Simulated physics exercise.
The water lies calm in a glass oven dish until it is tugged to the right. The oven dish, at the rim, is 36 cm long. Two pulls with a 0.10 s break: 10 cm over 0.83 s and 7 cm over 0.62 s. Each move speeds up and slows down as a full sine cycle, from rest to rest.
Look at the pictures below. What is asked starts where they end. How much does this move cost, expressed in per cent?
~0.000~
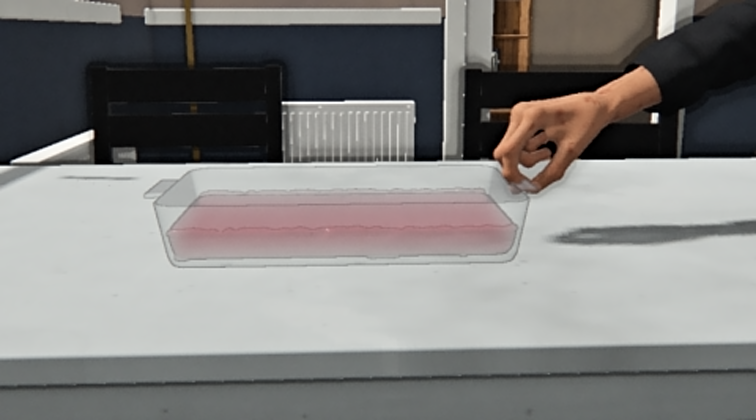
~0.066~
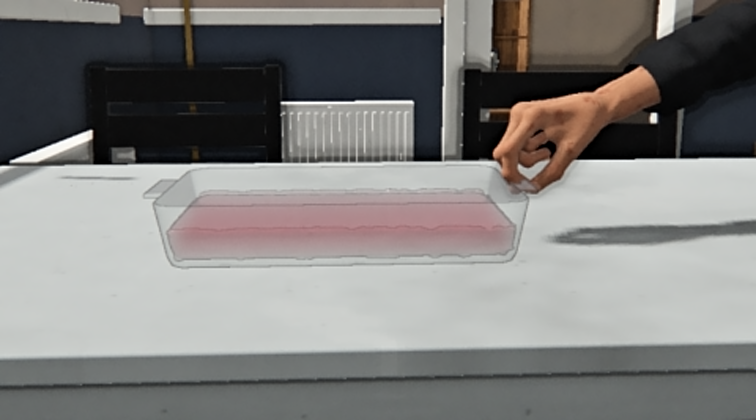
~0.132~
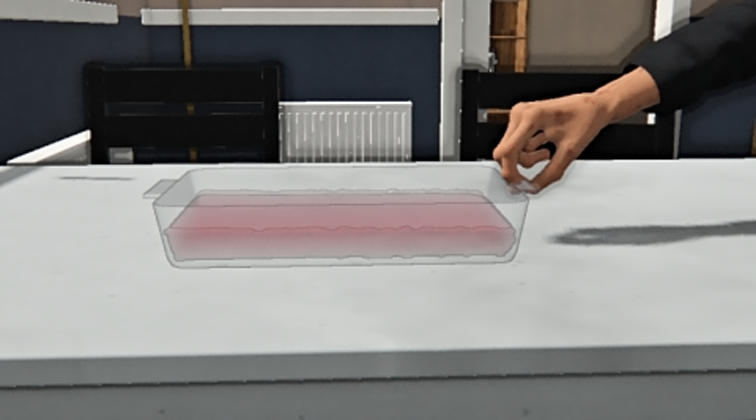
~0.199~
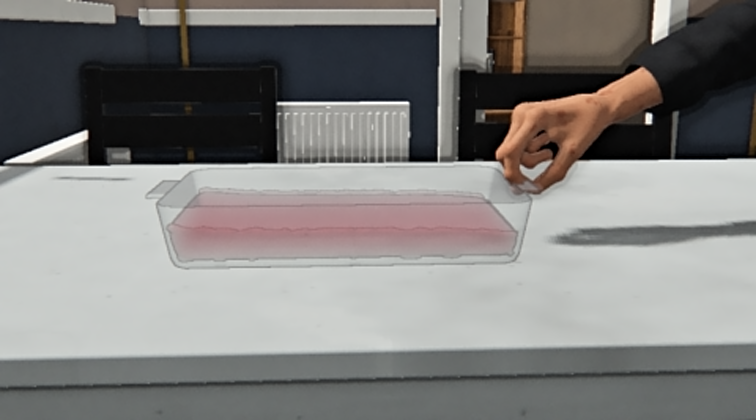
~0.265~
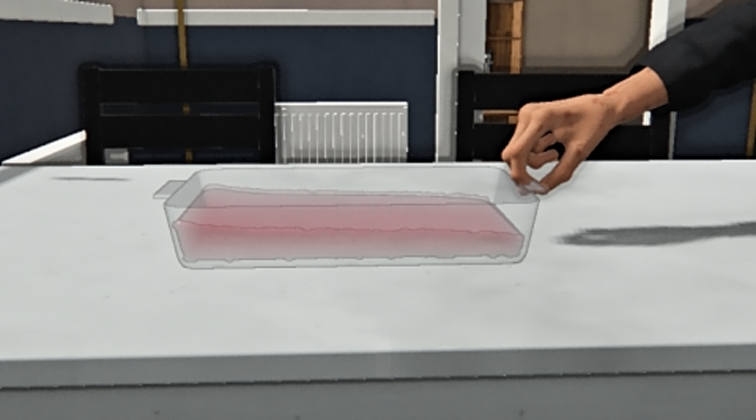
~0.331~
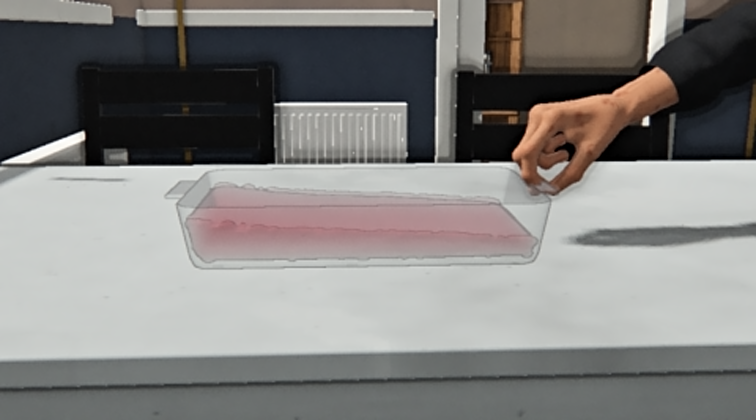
I would say roughly 7 per cent is lost.
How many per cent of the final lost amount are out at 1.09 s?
About 20 percent.
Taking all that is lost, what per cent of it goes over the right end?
I reckon around 60 % of it leaves on the right.
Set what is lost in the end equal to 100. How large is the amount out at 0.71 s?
0 in a hundred, roughly.
By 0.71 s it has gone 10 cm; 0 per cent is out over the left end and 0 over the right.
By 1.09 s it has gone 10 cm; 0 per cent is out over the left end and 1 over the right.
By 1.46 s it has gone 17 cm; 3 per cent is out over the left end and 1 over the right.
By 1.84 s it has gone 17 cm; 3 per cent is out over the left end and 1 over the right.
At rest 7 per cent is out in all, 3 of it over the left end.
